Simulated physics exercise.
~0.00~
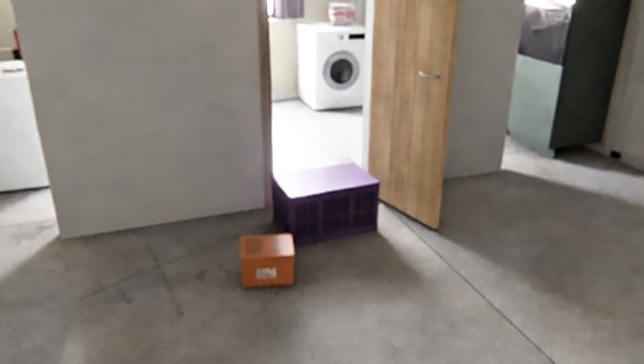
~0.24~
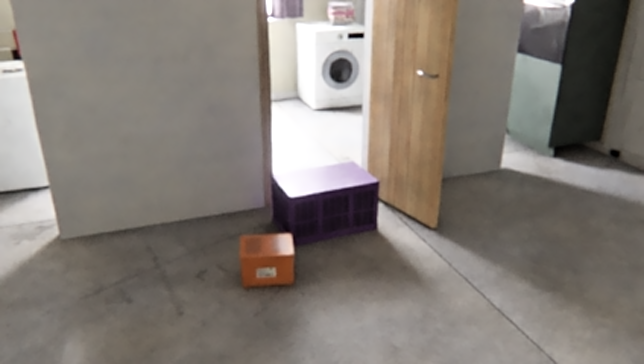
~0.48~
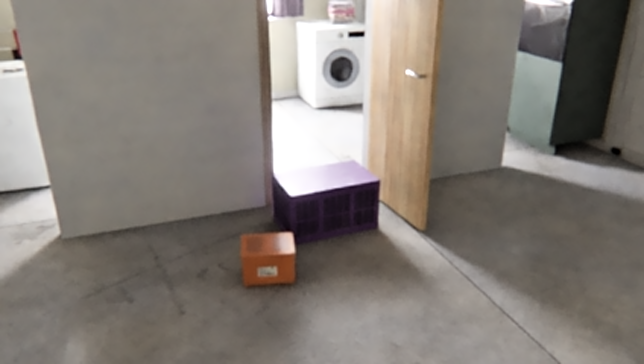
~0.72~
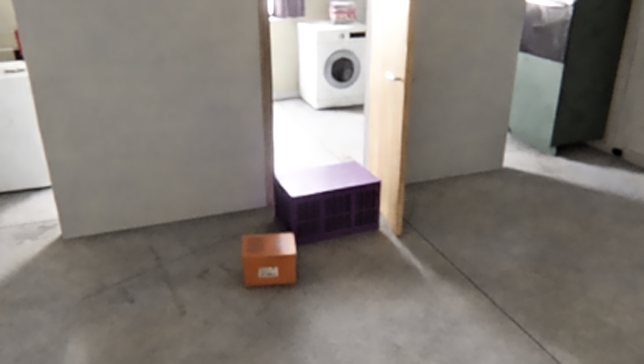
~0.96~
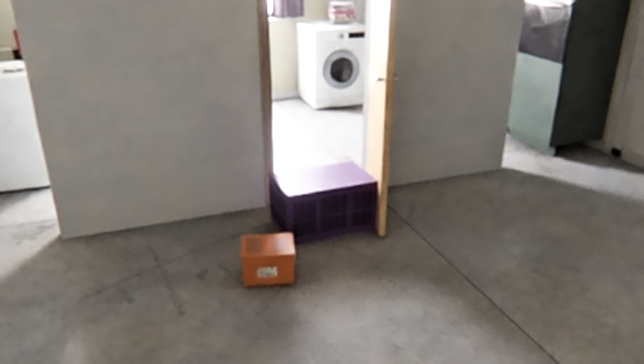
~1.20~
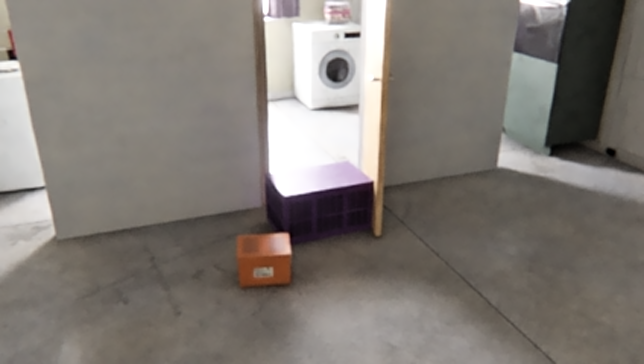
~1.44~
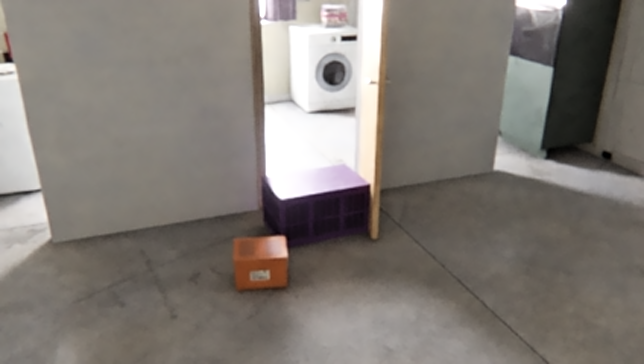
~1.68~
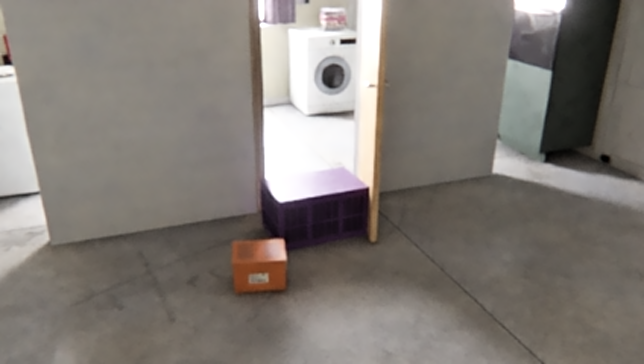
A wooden door stands wide open on the right side of a doorway in a pale grey wall, seen from slightly above by a gently swaying camera. A purple chest sits in the opening, with a small orange tote on the concrete floor in front of it, and a white washing machine shows in the bright room beyond. The door swings left toward the chest, narrowing until it is nearly edge-on. It then stops against the chest and goes no further. The door ends jammed well open, with chest and tote still in place.
